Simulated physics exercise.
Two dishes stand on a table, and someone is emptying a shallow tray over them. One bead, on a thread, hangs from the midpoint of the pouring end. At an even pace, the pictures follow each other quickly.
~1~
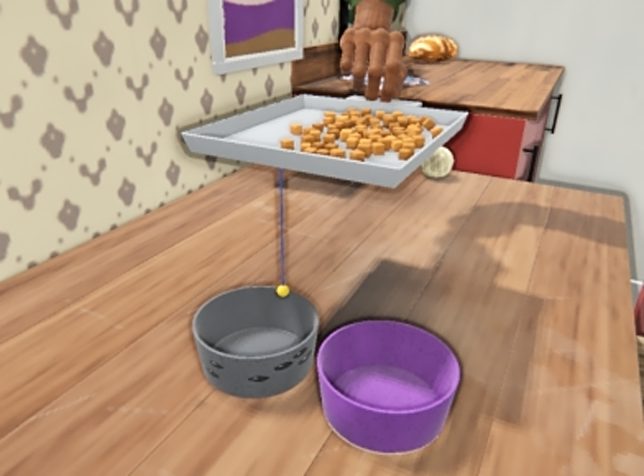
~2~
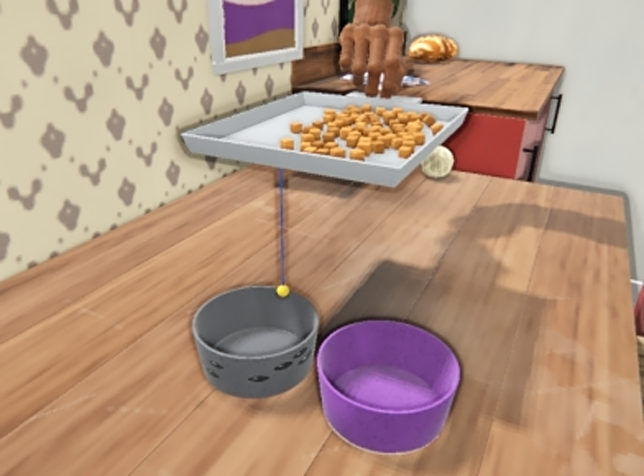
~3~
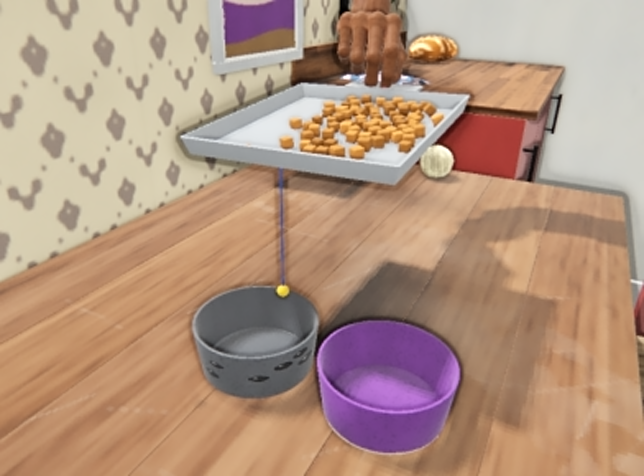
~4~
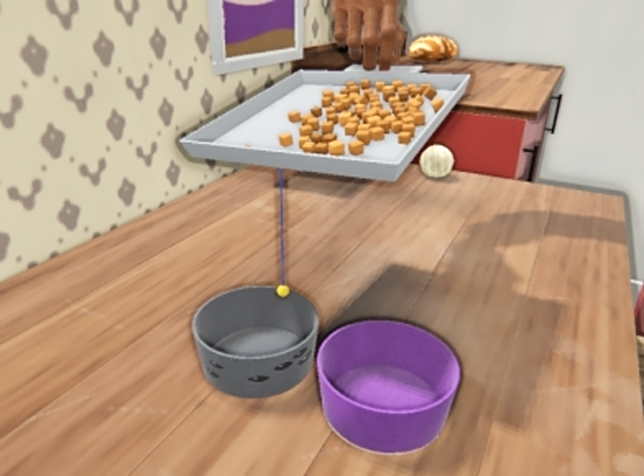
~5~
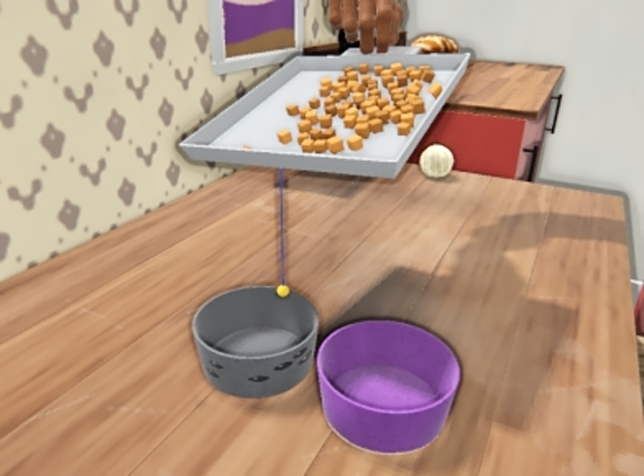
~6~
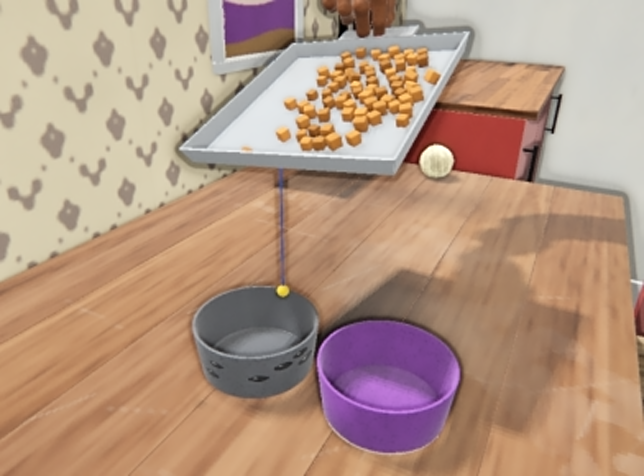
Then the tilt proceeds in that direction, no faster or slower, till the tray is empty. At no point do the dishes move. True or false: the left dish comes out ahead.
True.
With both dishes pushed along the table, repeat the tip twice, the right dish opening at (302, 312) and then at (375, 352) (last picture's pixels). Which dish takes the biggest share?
First try: The leftmost dish; second try: The leftmost dish.
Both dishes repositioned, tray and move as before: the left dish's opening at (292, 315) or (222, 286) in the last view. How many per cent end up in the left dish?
In order: 10 percent and 60 percent.
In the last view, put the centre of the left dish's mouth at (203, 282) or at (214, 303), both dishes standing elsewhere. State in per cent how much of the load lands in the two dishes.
You'd get about 50 per cent first and about 80 per cent second.
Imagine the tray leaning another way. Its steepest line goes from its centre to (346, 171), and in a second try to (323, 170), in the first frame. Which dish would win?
Try 1: The right-side dish; try 2: The right-side dish.
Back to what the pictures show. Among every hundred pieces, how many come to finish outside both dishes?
Roughly 70 percent.
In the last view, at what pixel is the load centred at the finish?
The centre ends up roughly at (172, 347).
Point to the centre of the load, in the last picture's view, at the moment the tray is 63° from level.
Close to (264, 132).
Soon after the last picture, tray tipped steeply; nearly all on the tray; a stray few in the air.
A little later, tray tipped past a quarter turn; about two thirds on the tray; a small part in the left dish; about a quarter outside both; a small part in the air.
Later still, tray tipped past a quarter turn; about a quarter in the left dish; most outside both.
At rest, tray tipped past a quarter turn; none in the right dish; about a quarter in the left dish; most outside both.
